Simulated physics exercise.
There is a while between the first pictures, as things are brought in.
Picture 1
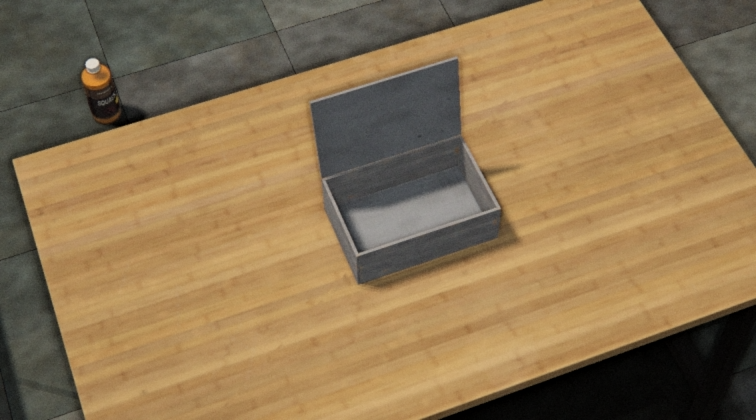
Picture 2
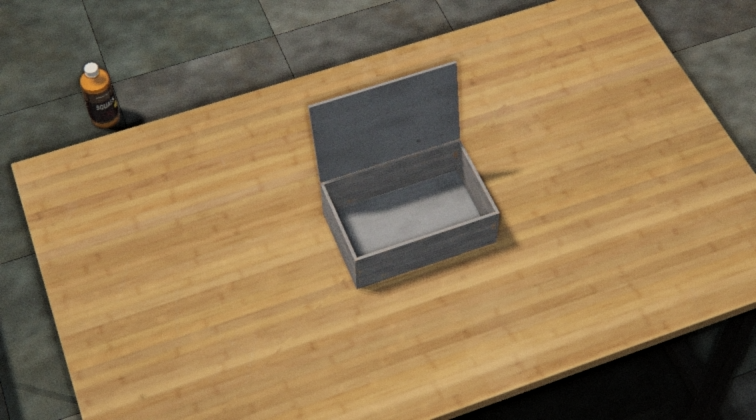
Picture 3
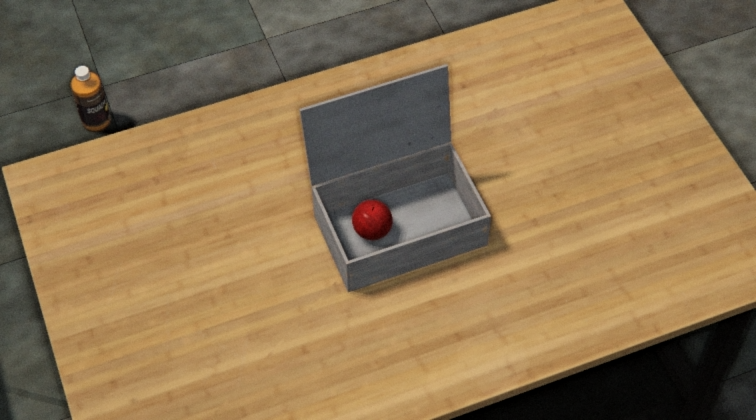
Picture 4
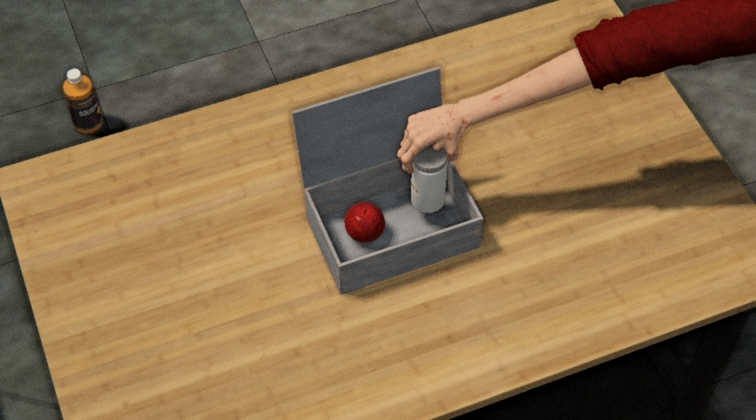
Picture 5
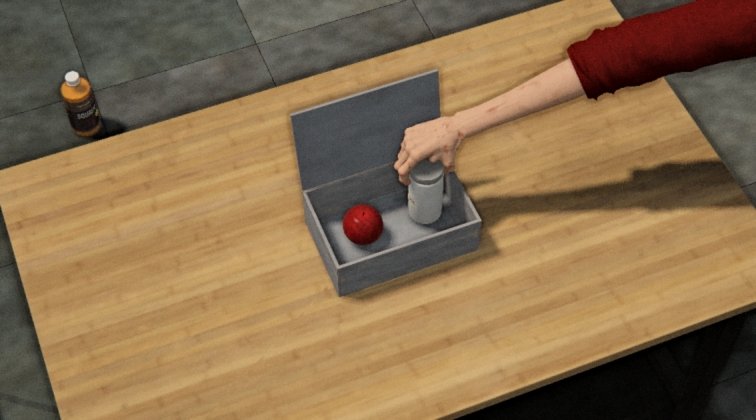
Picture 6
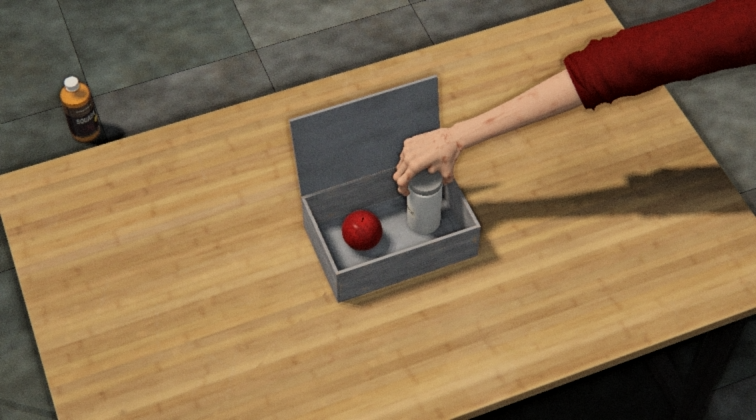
A hand lowers a white jar into an open gray box beside a red apple.
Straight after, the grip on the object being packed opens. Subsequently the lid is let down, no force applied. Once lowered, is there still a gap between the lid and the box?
Yes, a gap remains.
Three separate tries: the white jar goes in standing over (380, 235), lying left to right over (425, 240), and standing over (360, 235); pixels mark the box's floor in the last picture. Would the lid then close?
On the first attempt the lid settles shut, on the second it settles shut, and on the third it settles shut.
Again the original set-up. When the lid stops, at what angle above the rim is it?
It stays some 50° above the rim.
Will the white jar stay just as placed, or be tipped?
Well, the white jar stays just as set.
Then, 1.30 s after the last picture, lid 82° above the rim.
Then, 1.60 s after the last picture, lid 57° above the rim.
Then, 3.40 s after the last picture, lid 47° above the rim.
At rest, lid 48° above the rim; both in place. Seen from the same camera at the end, white jar near (424, 199).
